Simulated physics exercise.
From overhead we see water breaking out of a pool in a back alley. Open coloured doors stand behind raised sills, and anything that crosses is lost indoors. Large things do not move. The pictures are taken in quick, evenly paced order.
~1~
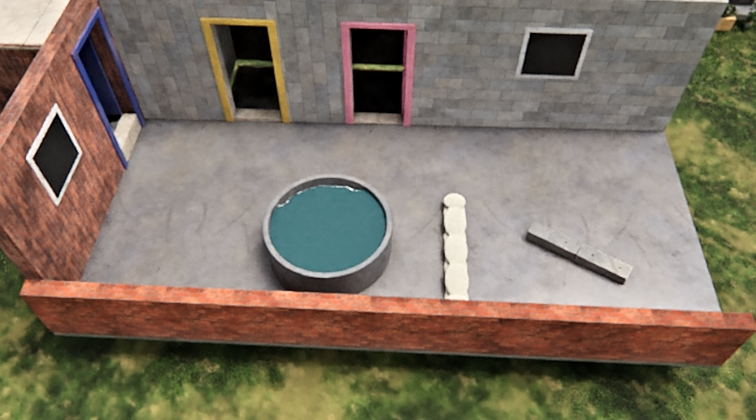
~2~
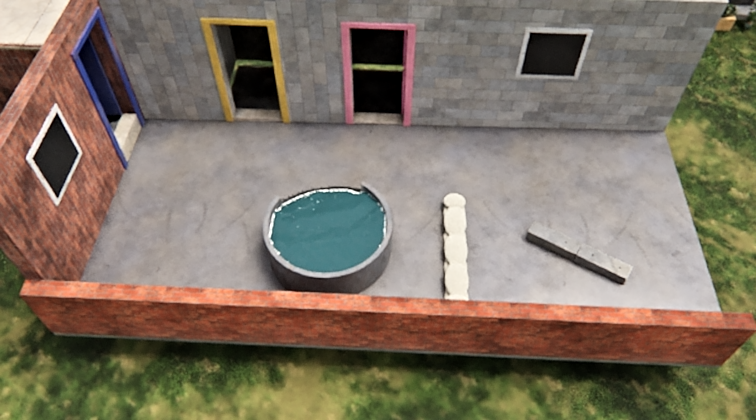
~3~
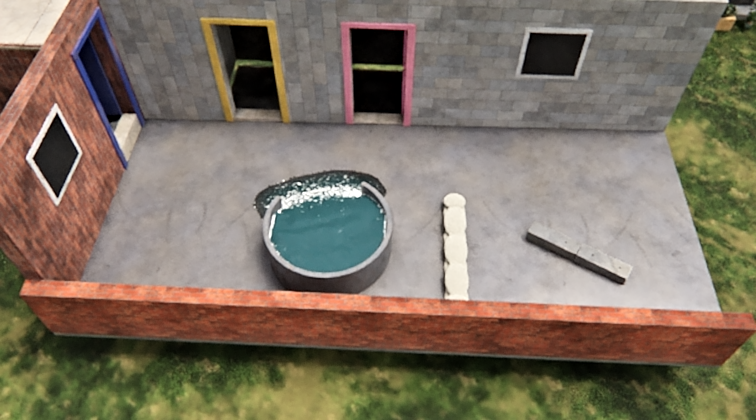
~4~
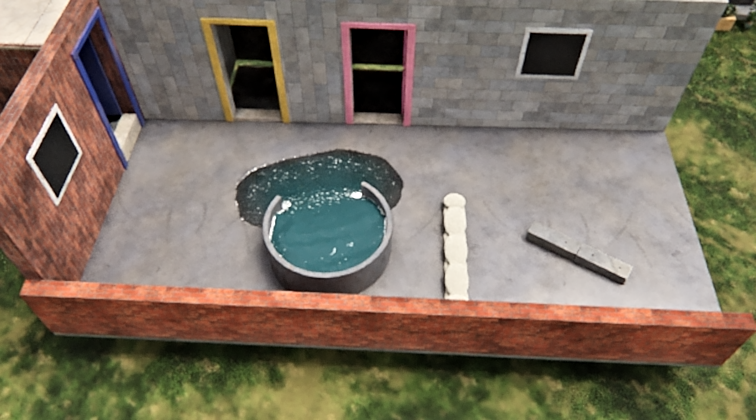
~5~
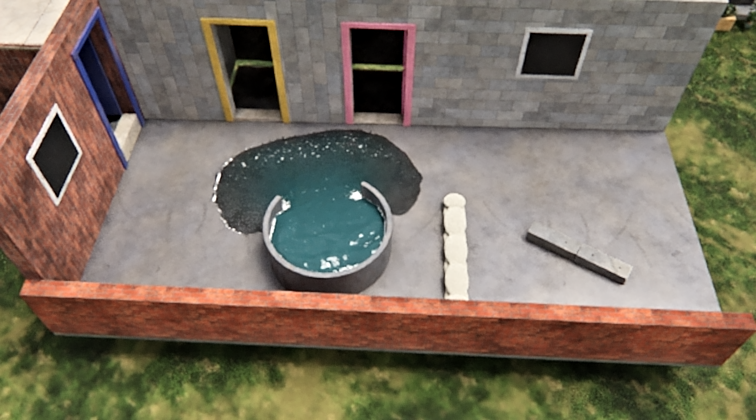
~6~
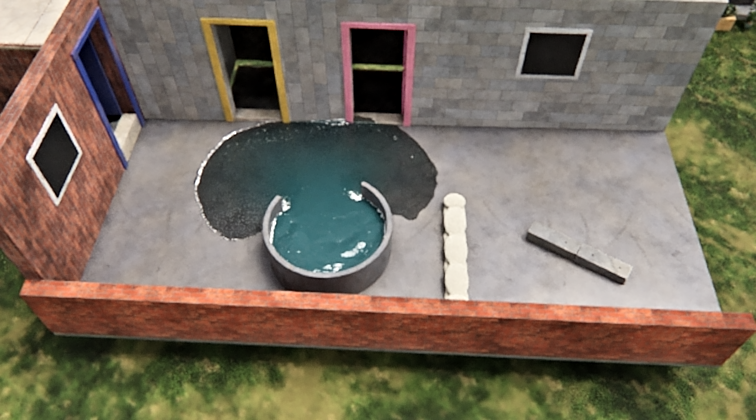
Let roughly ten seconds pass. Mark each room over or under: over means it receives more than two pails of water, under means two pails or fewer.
Blue door - under; pink door - over; yellow door - over.
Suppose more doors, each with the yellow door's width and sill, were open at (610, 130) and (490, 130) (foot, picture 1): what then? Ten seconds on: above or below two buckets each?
Well, the first one doesn't reach it and the other one doesn't reach it.
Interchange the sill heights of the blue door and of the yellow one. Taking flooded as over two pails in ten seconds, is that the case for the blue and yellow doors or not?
One by one: The blue one overshoots; the yellow one falls short.
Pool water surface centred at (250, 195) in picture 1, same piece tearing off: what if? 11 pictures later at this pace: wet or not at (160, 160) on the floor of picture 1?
Answer: Flooded.
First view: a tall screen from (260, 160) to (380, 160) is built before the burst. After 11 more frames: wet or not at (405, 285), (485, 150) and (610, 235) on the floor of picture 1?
Taking them in order, I'd say parched, soaked and parched.
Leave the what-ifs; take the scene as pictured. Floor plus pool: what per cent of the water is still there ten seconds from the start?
My reckoning gives about 80 %.
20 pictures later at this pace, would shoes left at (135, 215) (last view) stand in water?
By then I'd expect it to be inundated.
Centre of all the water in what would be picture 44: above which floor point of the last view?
It is near (256, 204).
A moment on, water covers 25 % of the floor; the blue door not reached, the pink door over two buckets in, the yellow door over two buckets in.
Next, water covers 25 % of the floor; the blue door wet at the sill, nothing in, the pink door far over two buckets in, the yellow door over two buckets in.
Then, water covers 40 % of the floor; the blue door wet at the sill, nothing in, the pink door far over two buckets in, the yellow door far over two buckets in.
Later, water covers 60 % of the floor; the blue door wet at the sill, nothing in, the pink door far over two buckets in, the yellow door far over two buckets in.
In the end, water covers 60 % of the floor; the blue door wet at the sill, nothing in, the pink door far over two buckets in, the yellow door far over two buckets in.
